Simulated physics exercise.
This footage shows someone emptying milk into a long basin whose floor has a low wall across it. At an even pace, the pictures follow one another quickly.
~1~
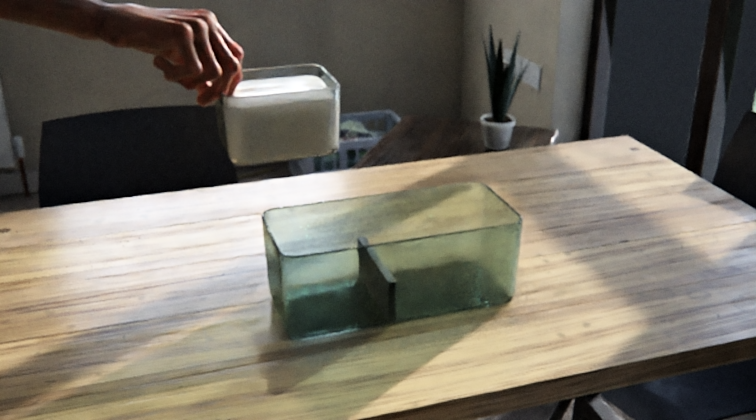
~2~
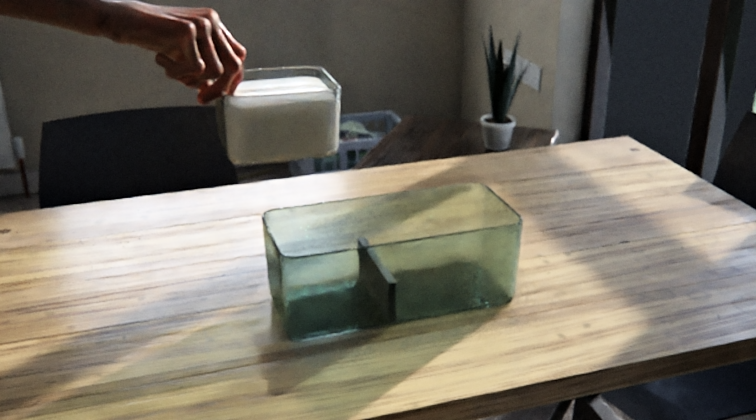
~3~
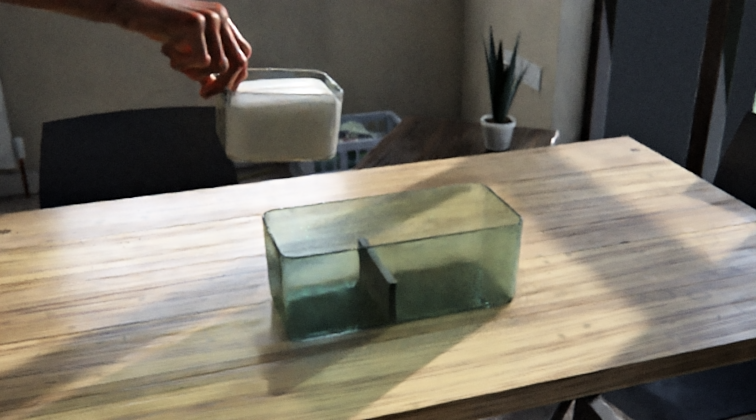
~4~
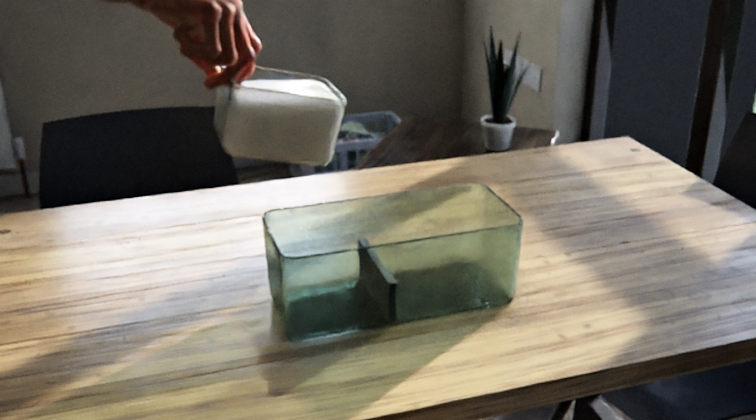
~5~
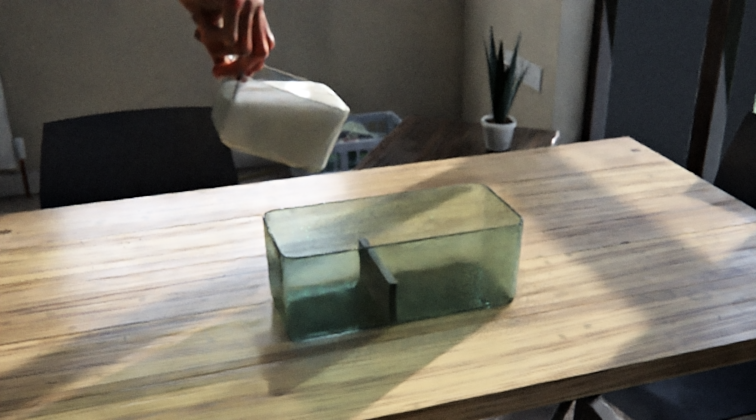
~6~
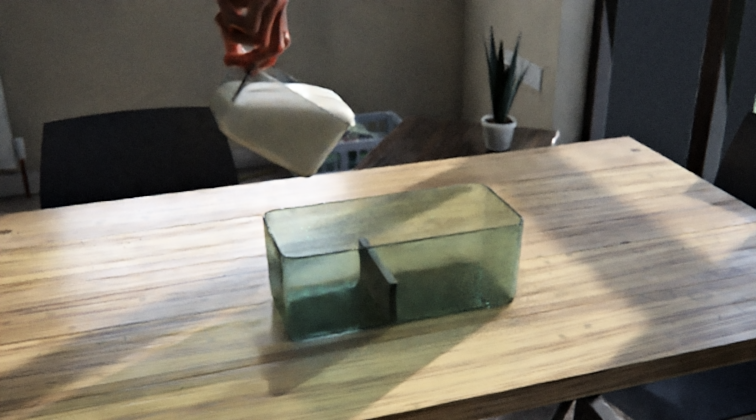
A hand holding a clear container of milk tilting it steadily rightward above a long, green-tinted glass basin on a wooden table.
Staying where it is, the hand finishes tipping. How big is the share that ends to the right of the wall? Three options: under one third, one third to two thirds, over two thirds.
Answer: One third to two thirds.
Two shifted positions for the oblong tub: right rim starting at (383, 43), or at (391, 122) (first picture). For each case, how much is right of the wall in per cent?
Close to 85 % for the first start and close to 90 % for the second.
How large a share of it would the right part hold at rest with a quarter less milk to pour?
Roughly 40 in a hundred.
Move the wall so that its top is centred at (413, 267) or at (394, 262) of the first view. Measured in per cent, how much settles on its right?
The first one comes to 20 percent, while the second comes to 30 percent.
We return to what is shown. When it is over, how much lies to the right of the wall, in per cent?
Around 55 percent.
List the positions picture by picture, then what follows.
The first frame shows tilt 0°; pouring edge (329, 77); surface from (219, 95) to (327, 85); the long basin's rim runs from (271, 235) to (503, 202); the wall's top is at (376, 259).
The second frame shows tilt 2°; pouring edge (331, 79); surface from (220, 96) to (328, 86).
The third frame shows tilt 6°; pouring edge (333, 84); surface from (222, 94) to (330, 88).
The fourth frame shows tilt 14°; pouring edge (336, 92); surface from (224, 93) to (333, 90).
The fifth frame shows tilt 24°; pouring edge (339, 102); surface from (225, 99) to (338, 94); 1 per cent is over the edge.
The sixth frame shows tilt 36°; pouring edge (339, 114); surface from (220, 101) to (334, 103); 5 per cent is over the edge.
A moment on, the oblong tub is tipped right over and 25 per cent is still to pour, 1 is left of the wall and 25 right of it.
Next, the oblong tub is tipped right over and 5 per cent is still to pour, 29 is left of the wall and 57 right of it.
Then the oblong tub is tipped right over and 0 per cent is still to pour, 39 is left of the wall and 52 right of it.
Later the oblong tub is tipped right over and 0 per cent is still to pour, 41 is left of the wall and 54 right of it.
In the end 41 per cent lies left of the wall, 54 right of it and 4 outside.
